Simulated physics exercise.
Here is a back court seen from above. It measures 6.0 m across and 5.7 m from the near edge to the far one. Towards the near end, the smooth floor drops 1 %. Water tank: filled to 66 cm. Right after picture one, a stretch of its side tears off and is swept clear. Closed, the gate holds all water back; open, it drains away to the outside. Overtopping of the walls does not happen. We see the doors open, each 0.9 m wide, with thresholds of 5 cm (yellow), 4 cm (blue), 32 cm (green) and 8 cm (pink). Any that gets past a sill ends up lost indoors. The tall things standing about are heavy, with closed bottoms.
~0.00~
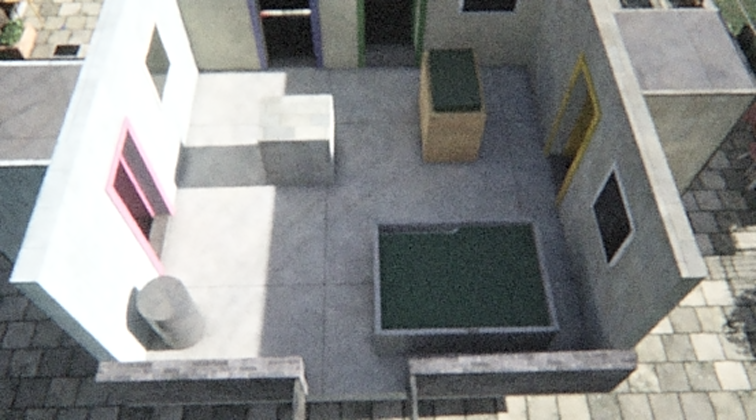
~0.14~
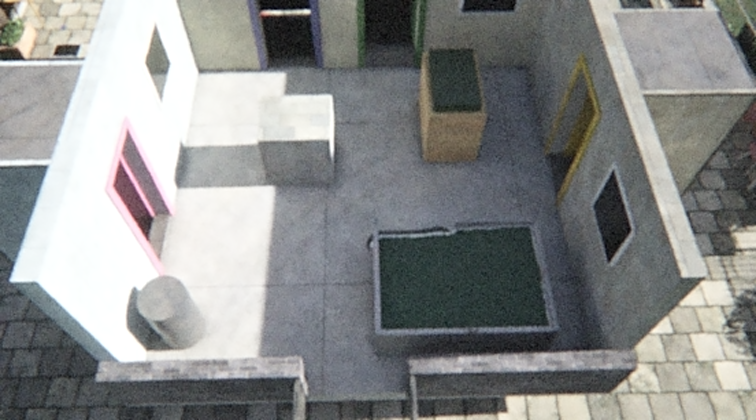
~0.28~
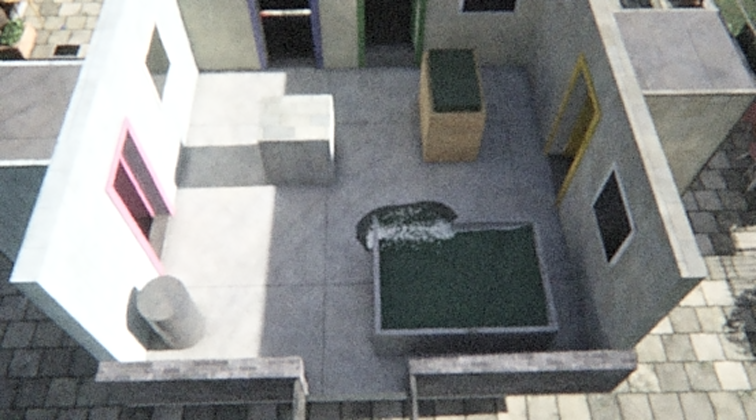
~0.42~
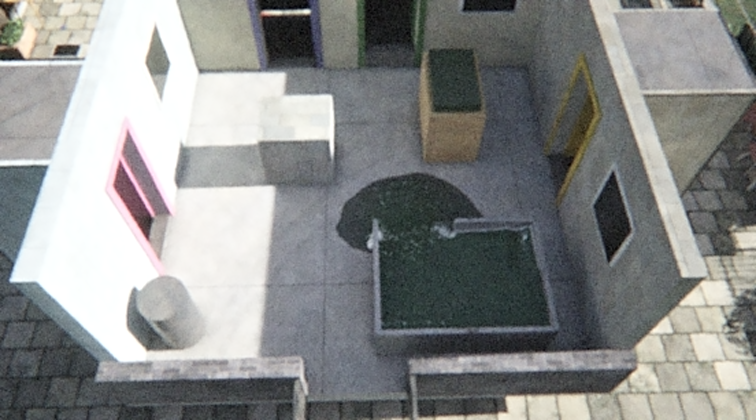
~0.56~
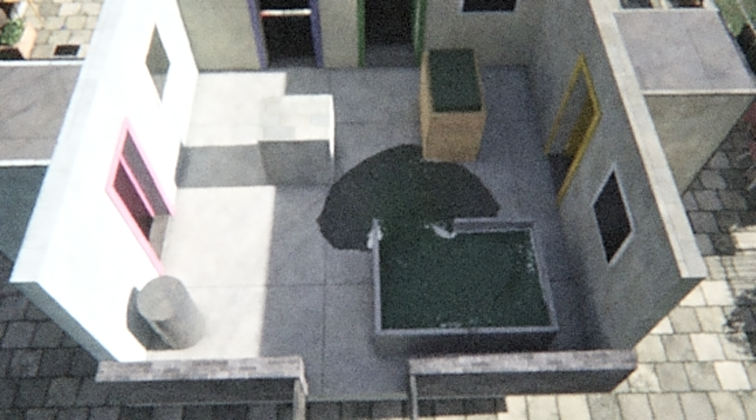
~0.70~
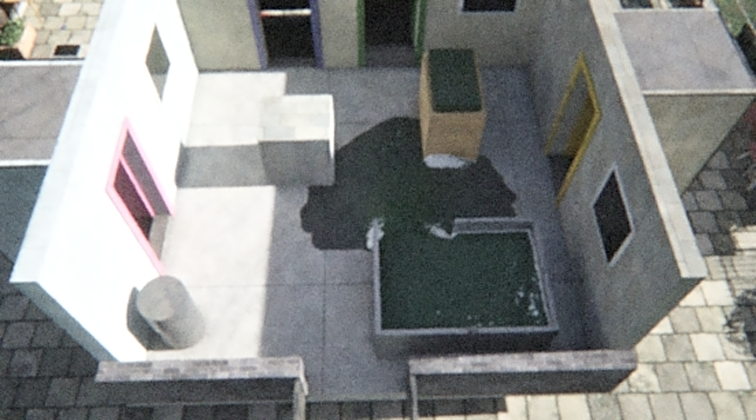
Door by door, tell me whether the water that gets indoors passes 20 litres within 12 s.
Result: The yellow door will not hold enough water back, the blue door will not hold enough water back, the green door will hold enough water back, the pink door will hold enough water back.
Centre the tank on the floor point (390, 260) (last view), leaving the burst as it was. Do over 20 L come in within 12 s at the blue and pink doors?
Measured against the limit, the blue door goes beyond it and the pink door goes beyond it.
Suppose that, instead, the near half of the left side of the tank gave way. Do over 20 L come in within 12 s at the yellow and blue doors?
Here's how it goes: Yellow falls short, blue exceeds it.
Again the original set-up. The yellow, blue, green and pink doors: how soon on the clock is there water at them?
So yellow at 1.4 s, blue at 1.6 s, green at 1.0 s, and pink at 2.2 s.
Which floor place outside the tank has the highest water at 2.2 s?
It's at about (359, 77) in the last picture.
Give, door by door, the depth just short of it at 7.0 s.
You'd see yellow at 5 cm, blue at 6 cm, green at 8 cm and pink at 4 cm.
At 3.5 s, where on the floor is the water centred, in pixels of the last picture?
Its balance point lies near (396, 188).
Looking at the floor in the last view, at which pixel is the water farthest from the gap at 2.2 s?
That would be close to (239, 71).
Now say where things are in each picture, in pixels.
The water tank at (460, 275) is whole and still, 66 cm deep, in the first frame.
Water pours out on the water tank's far side and has run 0.6 m, to a hidden place; typically 6 cm deep outside, 66 cm at the water tank's back, in the second frame.
Water pours out on the water tank's far side and has run 0.8 m, to (369, 219); typically 10 cm deep outside, 66 cm at the water tank's back, in the third frame.
The front is at (429, 179), 1.3 m from the gap on the water tank's far side; 1.9 m2 of floor is under water; 64 cm left at the back of the water tank, in the fourth frame.
The front is at (415, 150), 1.9 m from the gap on the water tank's far side; 3.3 m2 of floor is under water; 58 cm left at the back of the water tank, in the fifth frame.
The front is at (392, 122), 2.5 m from the gap on the water tank's far side; 4.6 m2 of floor is under water; 56 cm left at the back of the water tank, in the sixth frame.
After 1.4 s water covers 30 % of the floor and is deepest (34 cm) near (398, 242); yellow door 3 cm at the sill, 0 L in, blue door not reached, green door 23 cm at the sill, 0 L in, pink door not reached.
After 2.2 s water covers 45 % of the floor and is deepest (36 cm) near (359, 77); yellow door 10 cm at the sill, 21 L in, blue door 12 cm at the sill, 11 L in, green door 30 cm at the sill, 0 L in, pink door not reached.
After 3.5 s water covers 65 % of the floor and is deepest (22 cm) near (359, 69); yellow door 10 cm at the sill, 69 L in, blue door 9 cm at the sill, 41 L in, green door 18 cm at the sill, 1 L in, pink door 7 cm at the sill, 3 L in.
After 7.0 s water covers 95 % of the floor and is deepest (16 cm) near (578, 356); yellow door 5 cm at the sill, 113 L in, blue door 6 cm at the sill, 66 L in, green door 8 cm at the sill, 1 L in, pink door 4 cm at the sill, 4 L in.
After 12.0 s water covers 95 % of the floor and is deepest (12 cm) near (143, 380); yellow door 3 cm at the sill, 117 L in, blue door 4 cm at the sill, 71 L in, green door 4 cm at the sill, 1 L in, pink door 6 cm at the sill, 5 L in.
